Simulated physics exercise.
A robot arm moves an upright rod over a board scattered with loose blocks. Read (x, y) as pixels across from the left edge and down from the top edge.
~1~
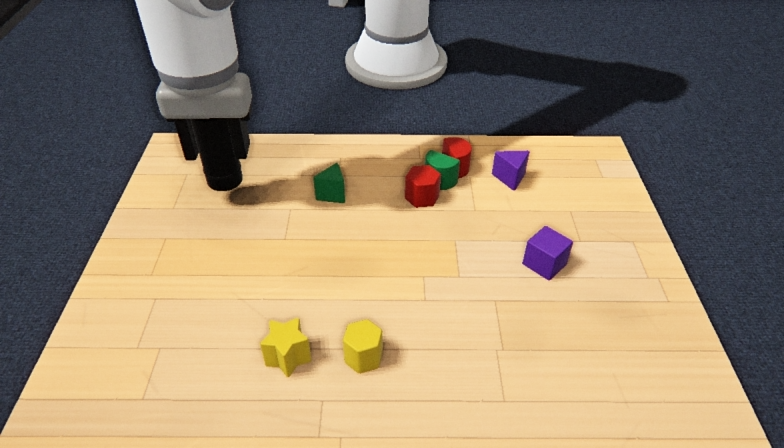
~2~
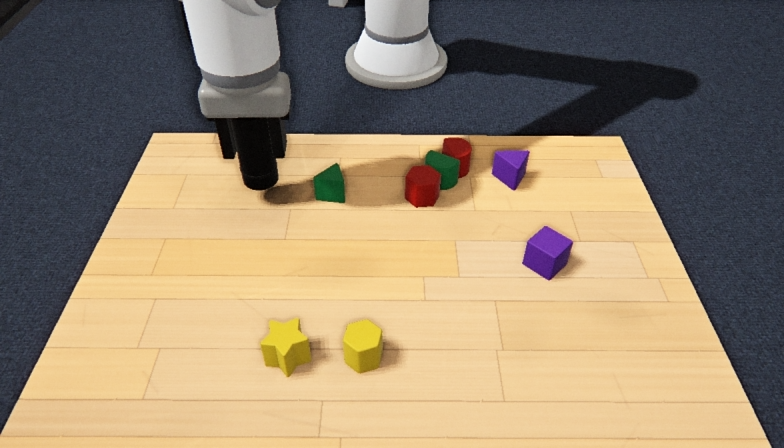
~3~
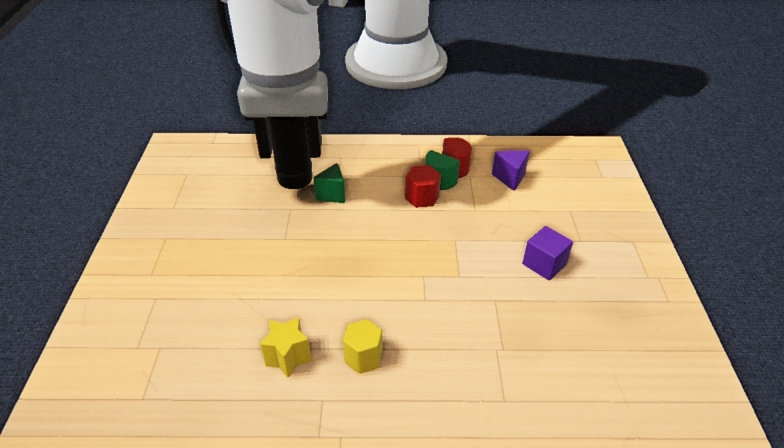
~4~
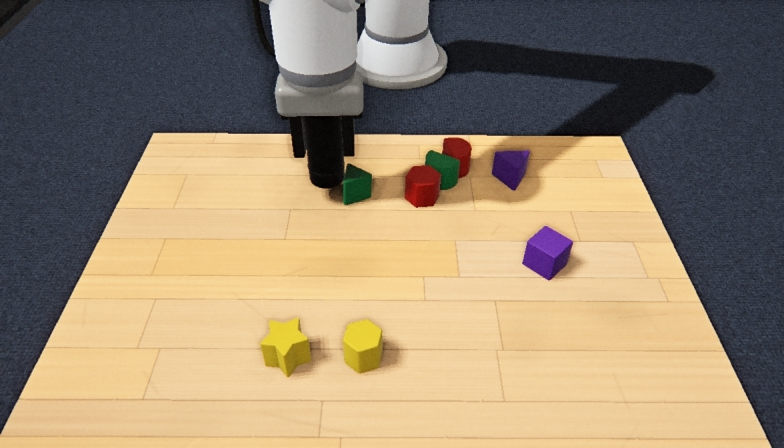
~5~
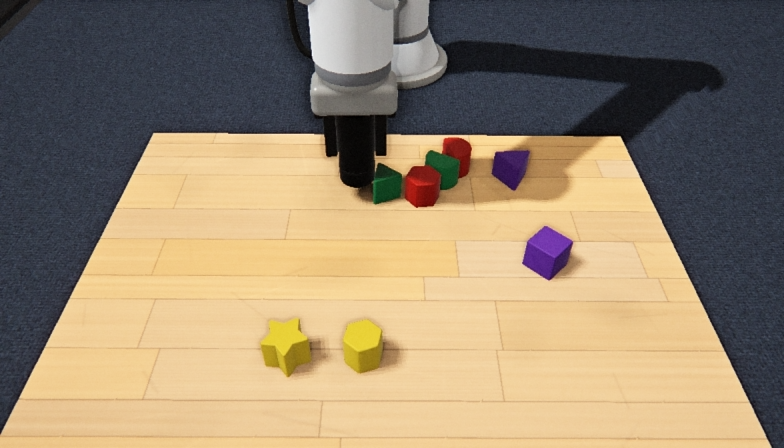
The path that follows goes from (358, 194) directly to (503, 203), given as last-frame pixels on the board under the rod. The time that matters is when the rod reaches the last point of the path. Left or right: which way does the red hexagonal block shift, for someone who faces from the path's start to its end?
Picture yourself facing from the start of the path to its end: The red hexagonal block moves off to your right.
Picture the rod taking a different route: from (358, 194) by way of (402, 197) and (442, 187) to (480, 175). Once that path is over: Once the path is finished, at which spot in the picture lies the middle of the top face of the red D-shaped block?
Its top centre lands on (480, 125).
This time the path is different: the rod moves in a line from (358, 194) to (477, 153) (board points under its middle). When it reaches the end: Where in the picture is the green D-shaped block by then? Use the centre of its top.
Near (464, 159).
The first path, step by step. One third of the way, rod (407, 181); green triangle (435, 172), turned 25° anticlockwise; red hexagonal block (461, 179), turned 15° clockwise.
Two thirds of the way, rod (456, 184); green triangle (484, 174); red hexagonal block (499, 190), turned 30° clockwise; green D-shaped block (445, 157); red D-shaped block (460, 144).
At the end, rod (506, 187); green triangle (532, 175), turned 30° anticlockwise; red hexagonal block (528, 201), turned 85° clockwise; green D-shaped block (445, 157); red D-shaped block (460, 144).
